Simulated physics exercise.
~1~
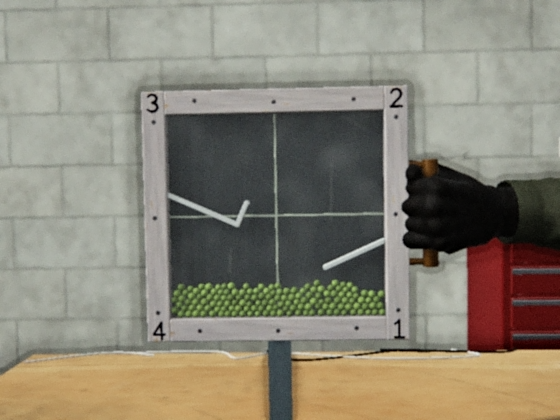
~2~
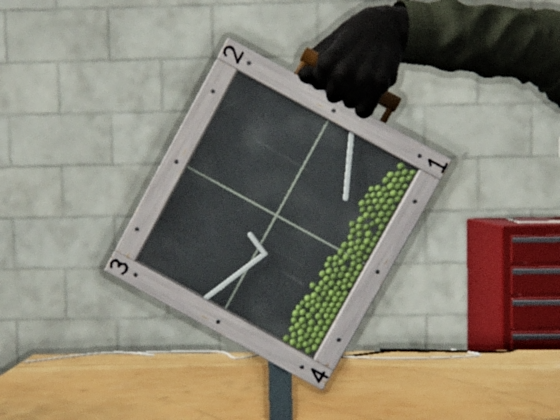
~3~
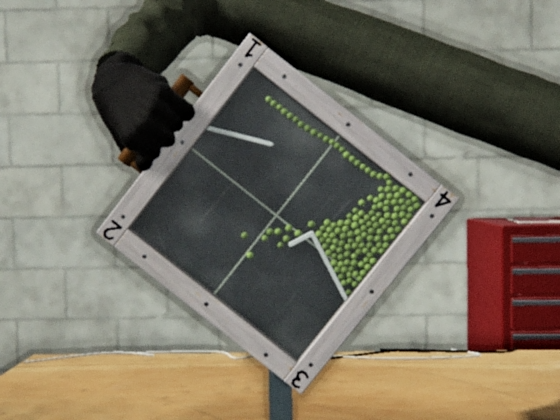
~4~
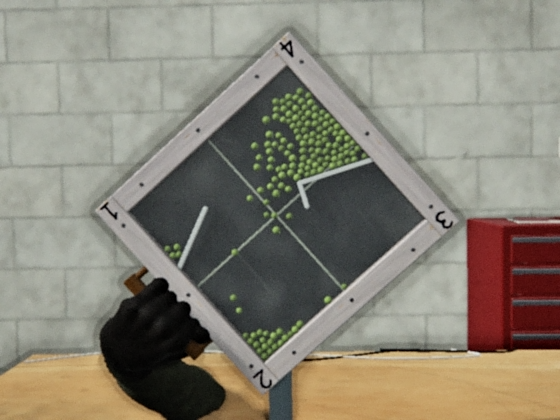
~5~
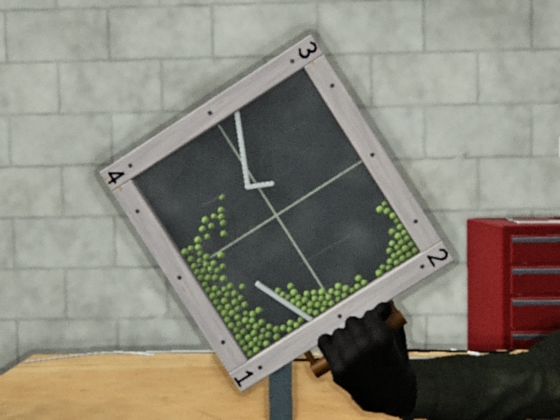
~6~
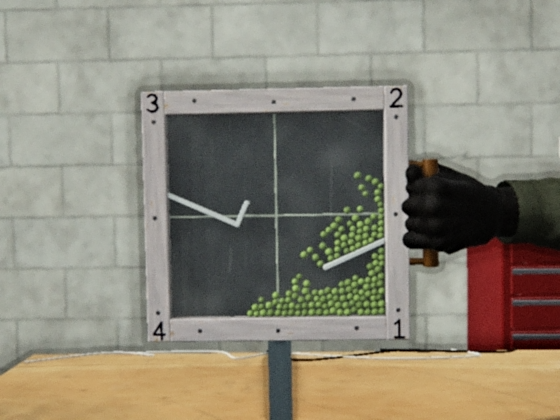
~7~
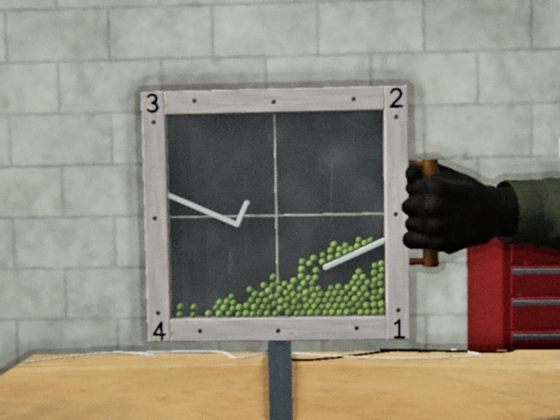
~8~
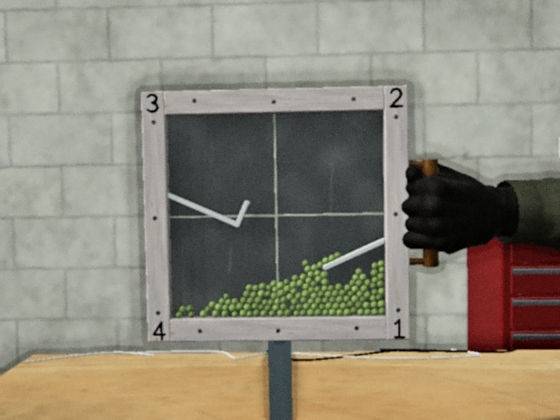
A gloved hand turns a square box full circle, and green peas settle along the bottom.
